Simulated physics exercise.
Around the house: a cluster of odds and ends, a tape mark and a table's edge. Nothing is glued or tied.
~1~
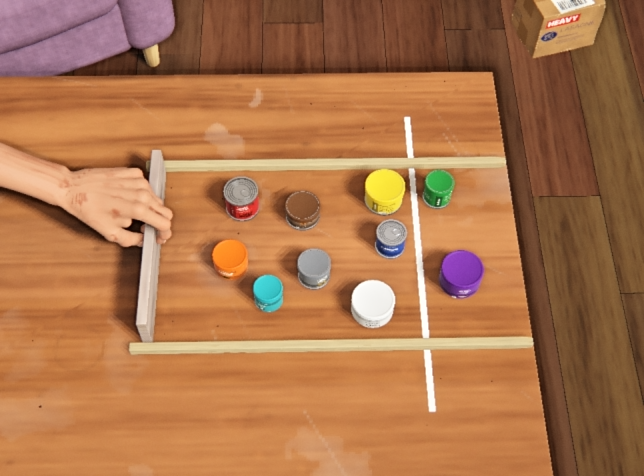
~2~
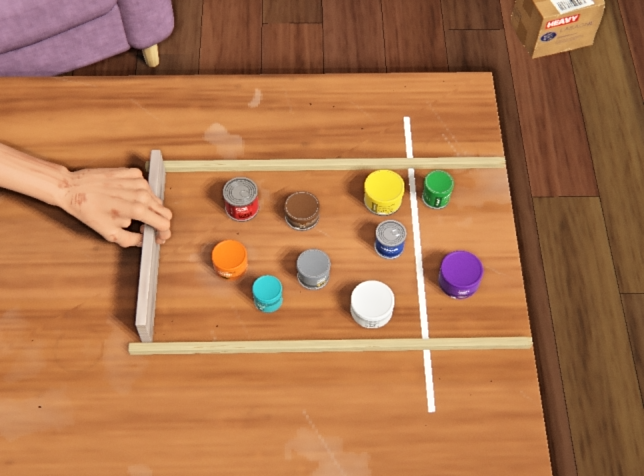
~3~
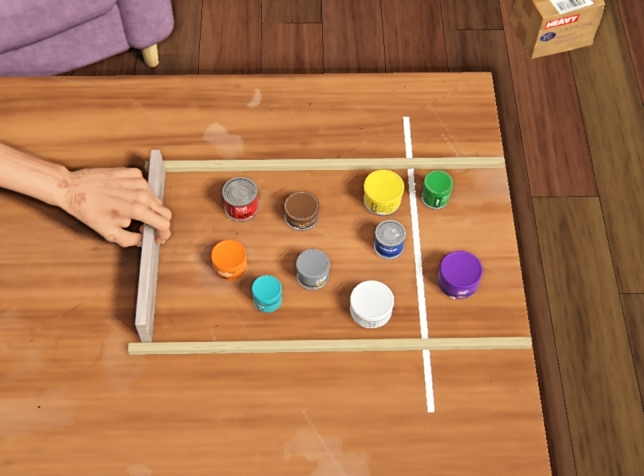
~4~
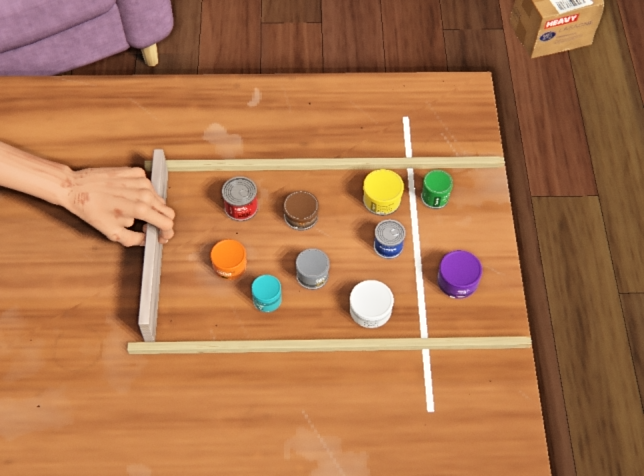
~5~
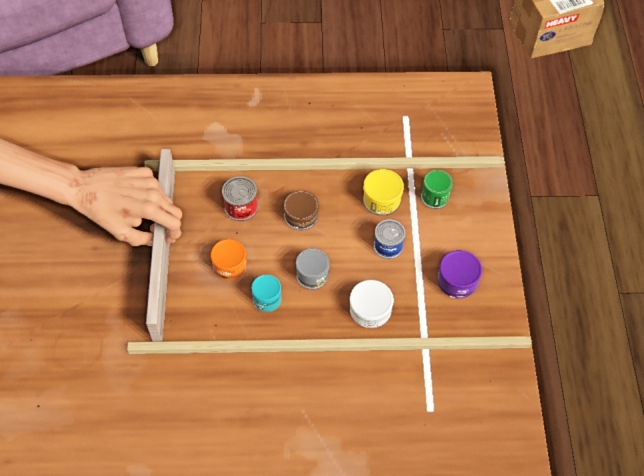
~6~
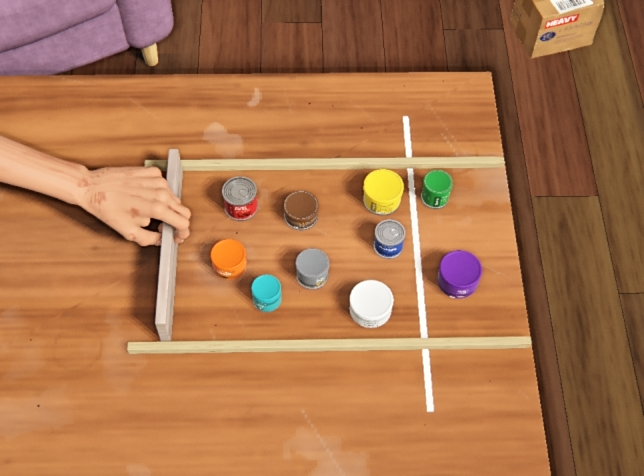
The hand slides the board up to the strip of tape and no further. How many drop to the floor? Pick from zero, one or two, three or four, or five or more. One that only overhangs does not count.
As it turns out, the number that fall off is zero.
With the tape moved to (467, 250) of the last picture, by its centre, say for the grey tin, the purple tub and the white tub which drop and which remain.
The grey tin remains up; the purple tub drops off; the white tub is kept.
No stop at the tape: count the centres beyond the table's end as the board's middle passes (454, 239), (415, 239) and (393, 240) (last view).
In that order 2, 0 and 0.
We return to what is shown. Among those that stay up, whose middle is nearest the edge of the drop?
That is the green tin.
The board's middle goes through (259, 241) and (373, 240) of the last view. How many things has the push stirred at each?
4 and 9.
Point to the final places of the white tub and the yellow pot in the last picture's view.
The white tub at (453, 317), the yellow pot at (458, 177).
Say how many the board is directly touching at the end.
It touches 3.
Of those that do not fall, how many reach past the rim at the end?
That would be 0.
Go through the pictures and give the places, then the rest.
In the first picture, purple tub (461, 275); green tin (438, 189); blue tin (391, 239); board (152, 243); tape (419, 251).
In the second picture, green tin (438, 190); red pot (241, 200).
In the third picture, blue tin (390, 240); brown tin (302, 211).
In the fourth picture, purple tub (459, 275); board (154, 243).
In the fifth picture, green tin (437, 190); grey tin (313, 269).
In the sixth picture, purple tub (459, 275); green tin (437, 190); blue tin (389, 239); board (170, 242); tape (417, 250).
A little later, none off yet; purple tub at rest near (459, 275); green tin at rest near (437, 190); blue tin at rest near (389, 239).
Next, none off yet; purple tub at rest near (459, 275); green tin at rest near (437, 190); blue tin moving near (394, 244).
When it is over, the number that fall off is zero.
